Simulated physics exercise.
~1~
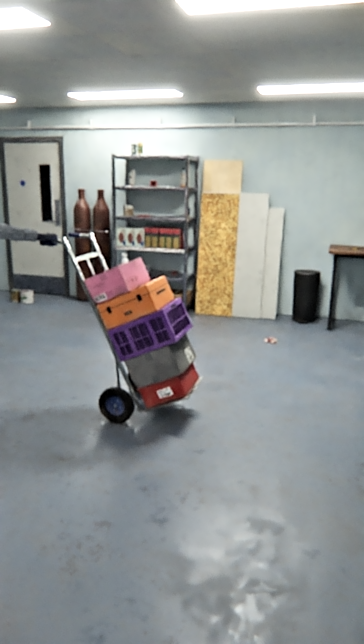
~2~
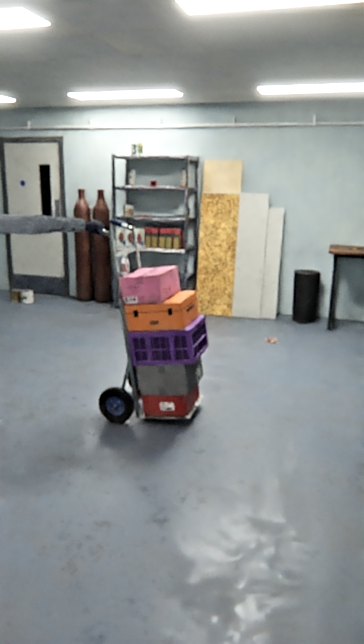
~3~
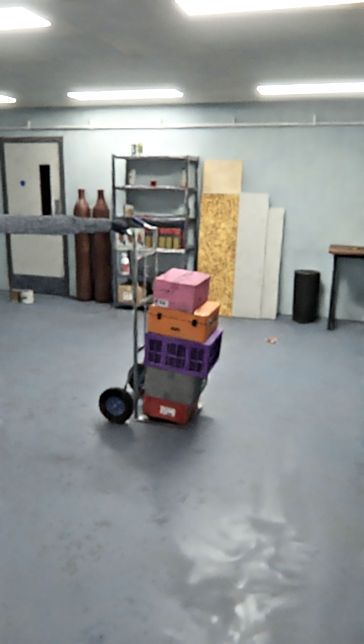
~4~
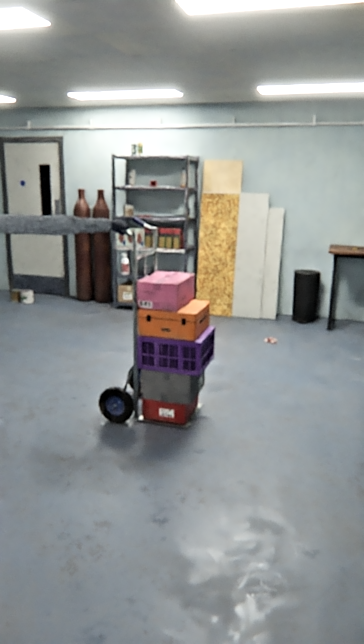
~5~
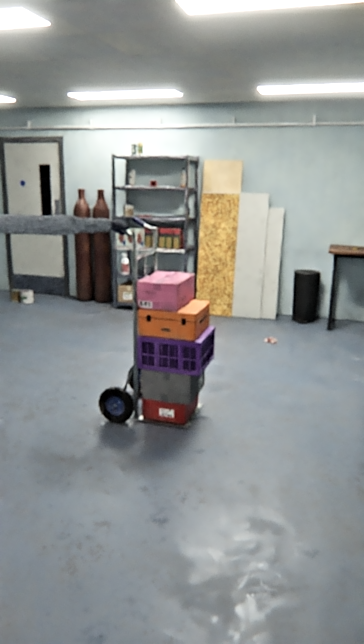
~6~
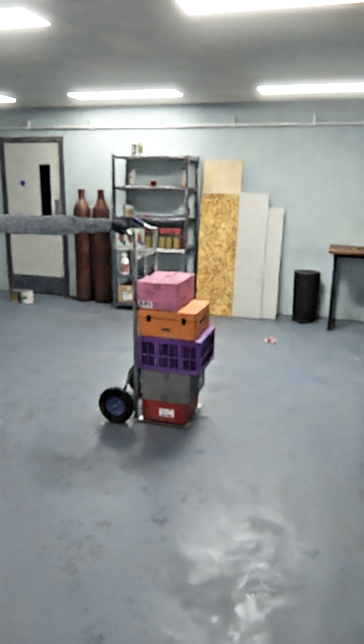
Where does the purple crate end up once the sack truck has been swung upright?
The purple crate stays in its place in the stack, between the grey parcel below and the orange toolbox above.
